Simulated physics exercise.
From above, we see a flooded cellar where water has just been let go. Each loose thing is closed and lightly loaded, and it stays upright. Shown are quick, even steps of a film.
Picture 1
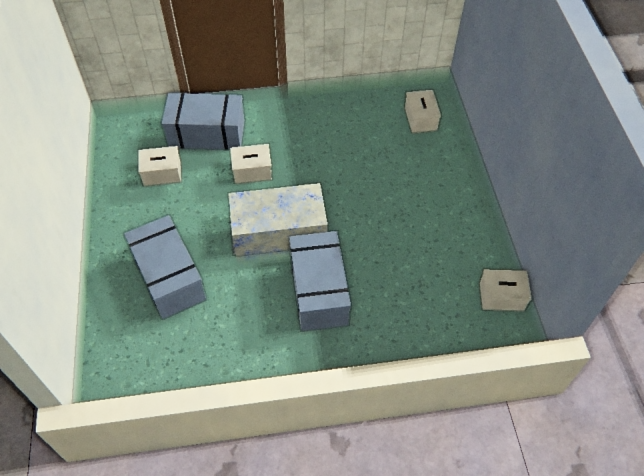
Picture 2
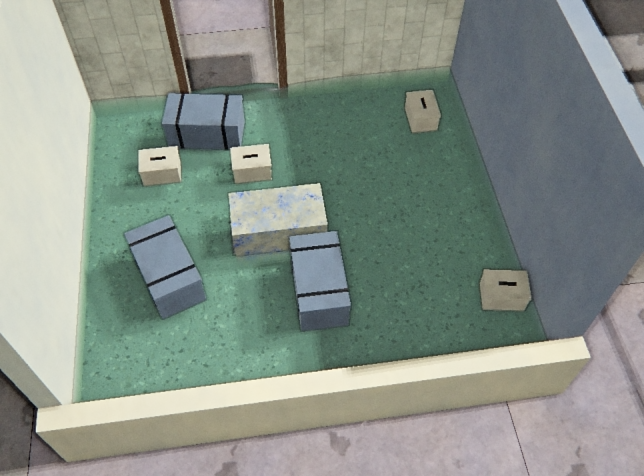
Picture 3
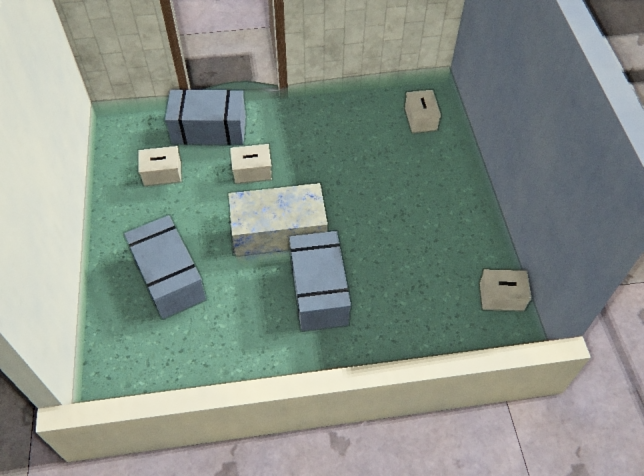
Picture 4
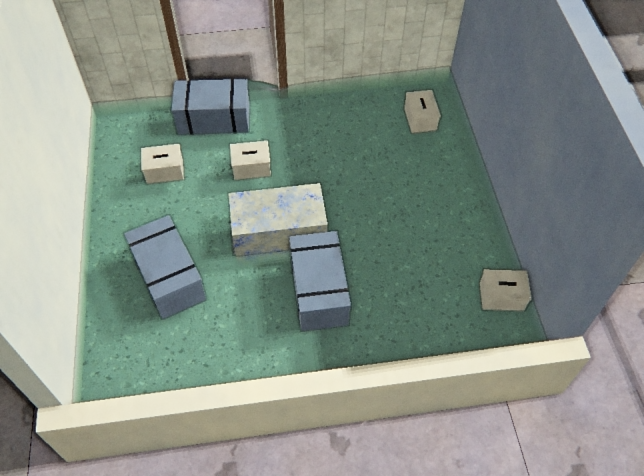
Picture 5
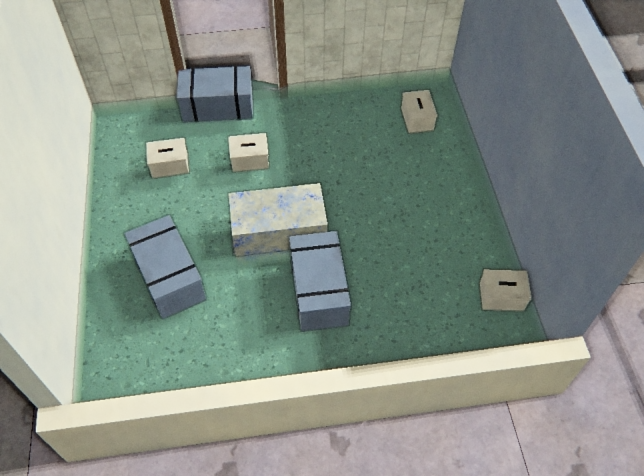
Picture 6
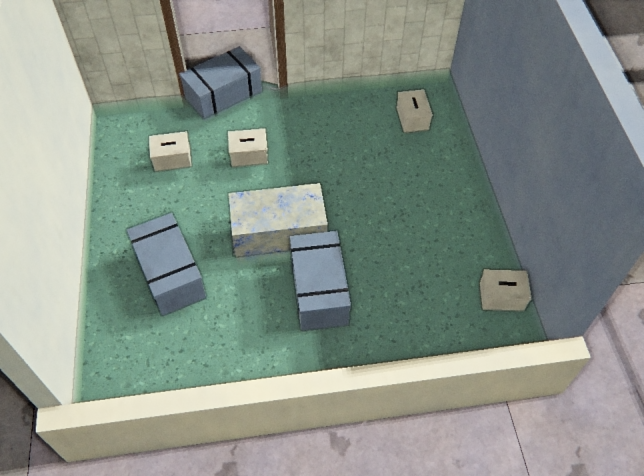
The brown door vanished from the back wall, leaving an open doorway, and then the blue-grey trunk nearest it drifted toward the gap and turned at an angle while a few pale boxes shifted slightly.
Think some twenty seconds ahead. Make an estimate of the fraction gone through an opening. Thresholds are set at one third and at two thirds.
The share will most likely be no less than two thirds.
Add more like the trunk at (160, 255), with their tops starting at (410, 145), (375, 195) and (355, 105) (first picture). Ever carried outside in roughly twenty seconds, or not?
The first remains behind, the second departs, the third departs.
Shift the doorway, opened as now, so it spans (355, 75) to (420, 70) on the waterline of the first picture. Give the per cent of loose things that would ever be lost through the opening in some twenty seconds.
By my count, 40 percent.
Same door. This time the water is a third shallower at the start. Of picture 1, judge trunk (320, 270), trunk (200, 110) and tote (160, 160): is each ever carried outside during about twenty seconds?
For the three, in the order given: Remains in the room, leaves the room and leaves the room.
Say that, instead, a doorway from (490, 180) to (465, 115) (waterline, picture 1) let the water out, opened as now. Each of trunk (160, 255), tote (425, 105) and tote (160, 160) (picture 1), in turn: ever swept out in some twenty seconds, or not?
Outcome for each, in the order asked: Not flushed / flushed / not flushed.
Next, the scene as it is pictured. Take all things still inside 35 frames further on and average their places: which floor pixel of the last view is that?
I'd say roughly (411, 279).
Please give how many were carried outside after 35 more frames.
Count: 5.
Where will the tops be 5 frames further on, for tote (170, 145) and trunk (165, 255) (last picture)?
The first should be near (180, 109), the second near (157, 216).
A moment on, 1 of 7 are out; 6 afloat.
Next, 3 of 7 are out; 4 afloat.
Later, 5 of 7 are out; 2 afloat.
In the end, 5 of 7 are out; 2 afloat.
